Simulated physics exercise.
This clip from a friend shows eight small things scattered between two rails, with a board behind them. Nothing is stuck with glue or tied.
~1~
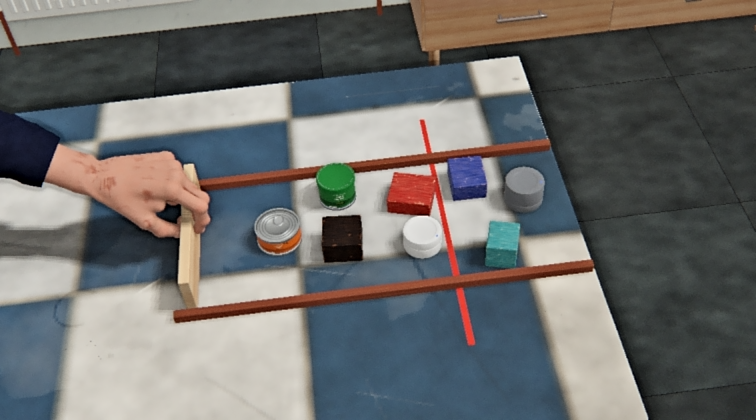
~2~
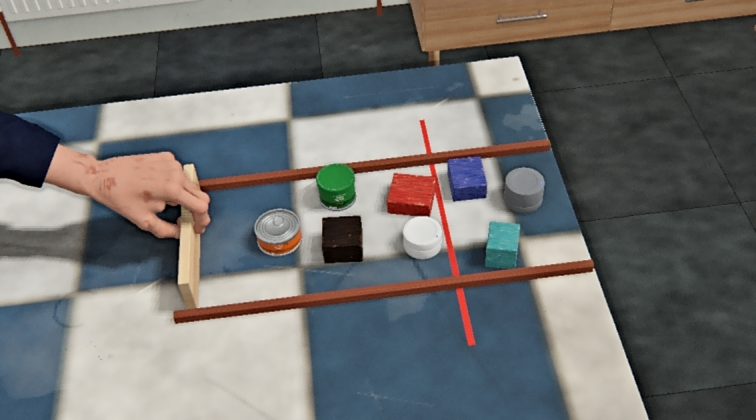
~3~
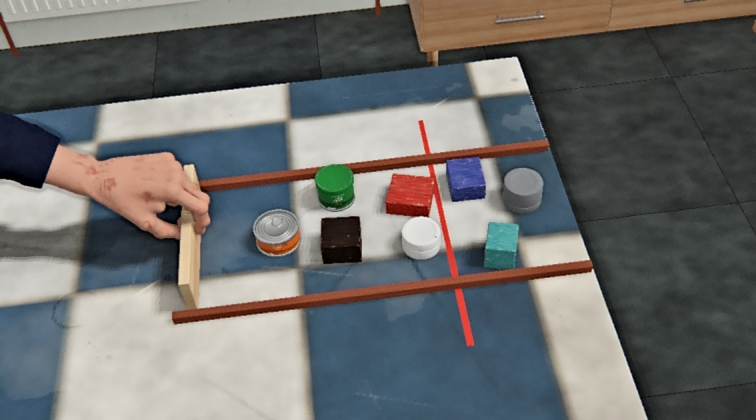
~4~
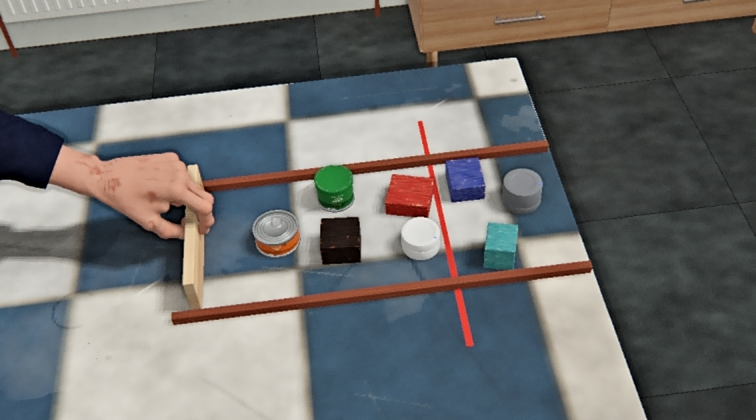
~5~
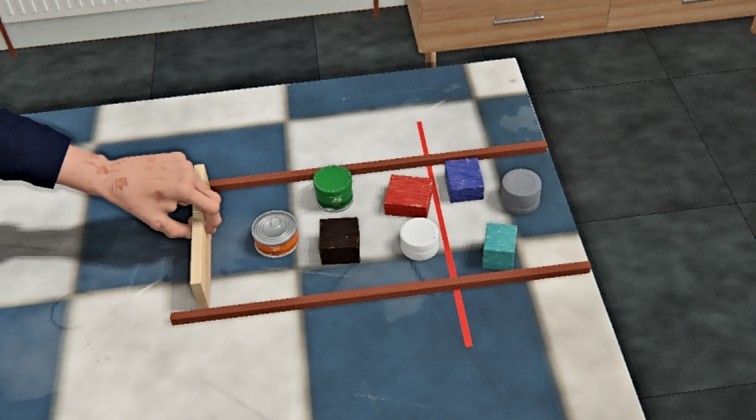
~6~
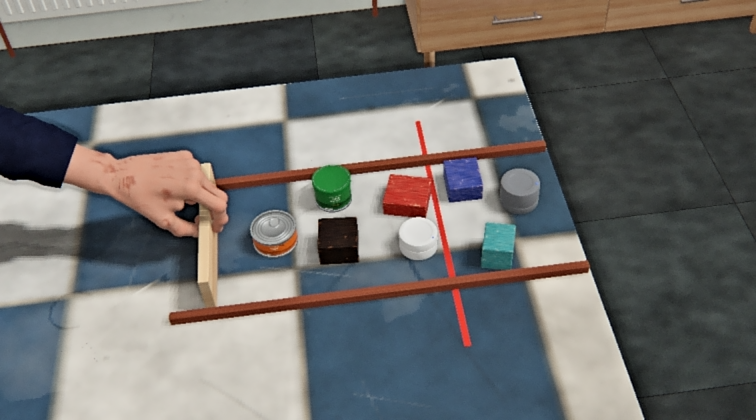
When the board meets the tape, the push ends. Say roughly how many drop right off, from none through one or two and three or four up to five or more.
Dropping off: None.
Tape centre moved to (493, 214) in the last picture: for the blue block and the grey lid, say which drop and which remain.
Well, the blue block plunges, and the grey lid plunges.
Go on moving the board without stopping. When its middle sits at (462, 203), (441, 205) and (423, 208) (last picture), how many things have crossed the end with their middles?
Taking the places in turn, the counts are 0, 0 and 0.
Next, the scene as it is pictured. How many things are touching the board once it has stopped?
That would be 3 of them.
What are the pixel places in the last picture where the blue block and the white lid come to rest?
Blue block: About (528, 171); white lid: About (502, 227).
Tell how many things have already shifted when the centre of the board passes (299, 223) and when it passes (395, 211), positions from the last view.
Moved so far: 2, then 7.
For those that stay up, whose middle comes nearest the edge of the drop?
Answer: The grey lid.
Early on, none off yet; grey lid at rest near (520, 191); turquoise block at rest near (498, 246); blue block at rest near (463, 180).
A while later, none off yet; grey lid moving near (529, 192); turquoise block at rest near (498, 246); blue block travelled about its own width near (490, 175).
Finally, the number that fall off is zero.
